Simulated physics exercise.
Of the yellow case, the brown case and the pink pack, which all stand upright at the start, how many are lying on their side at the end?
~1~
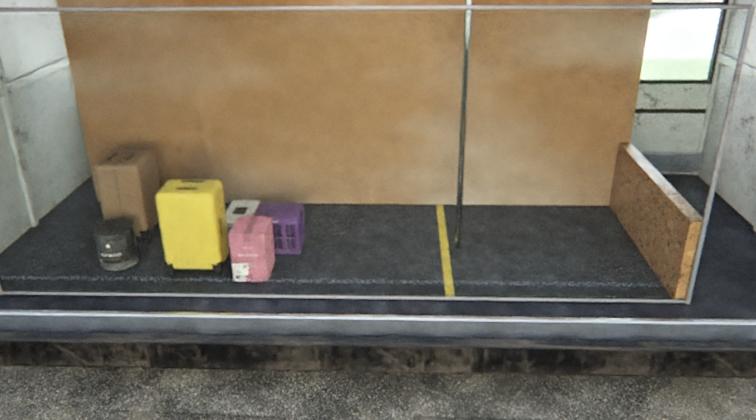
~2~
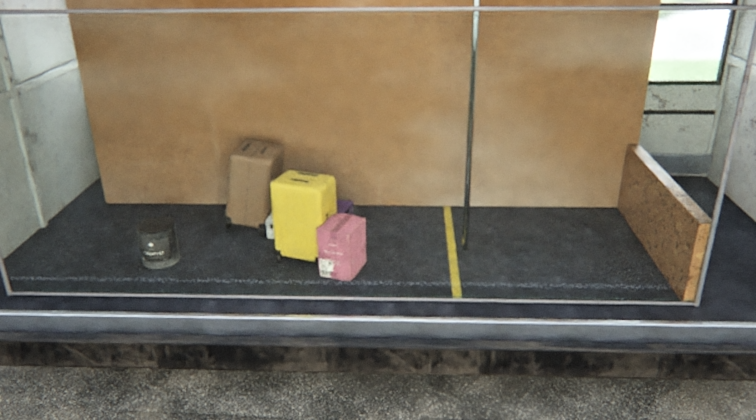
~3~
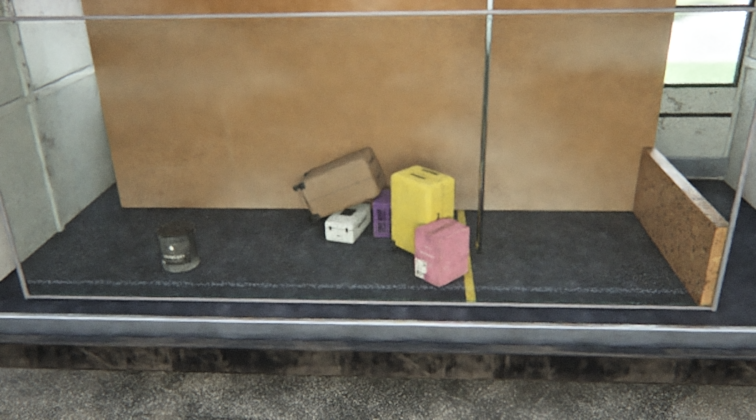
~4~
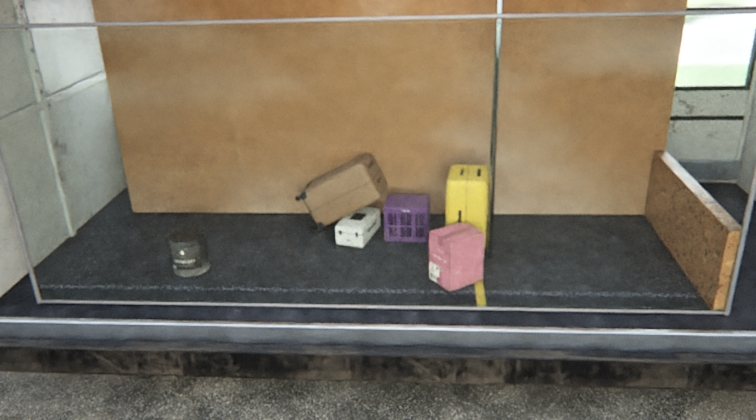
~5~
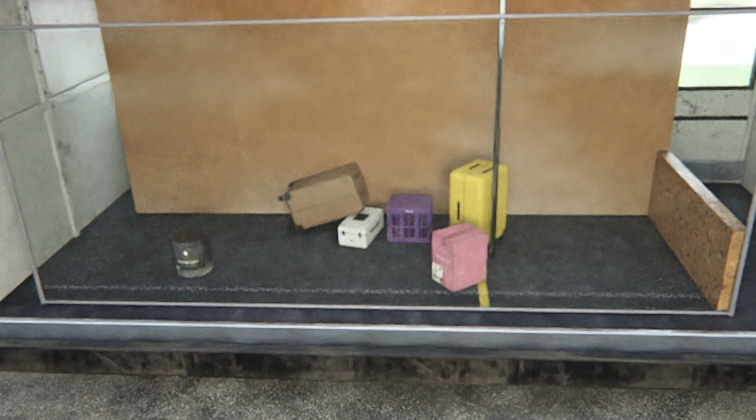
One of them is lying on its side at the end, the brown case. The yellow case and the pink pack are still upright.
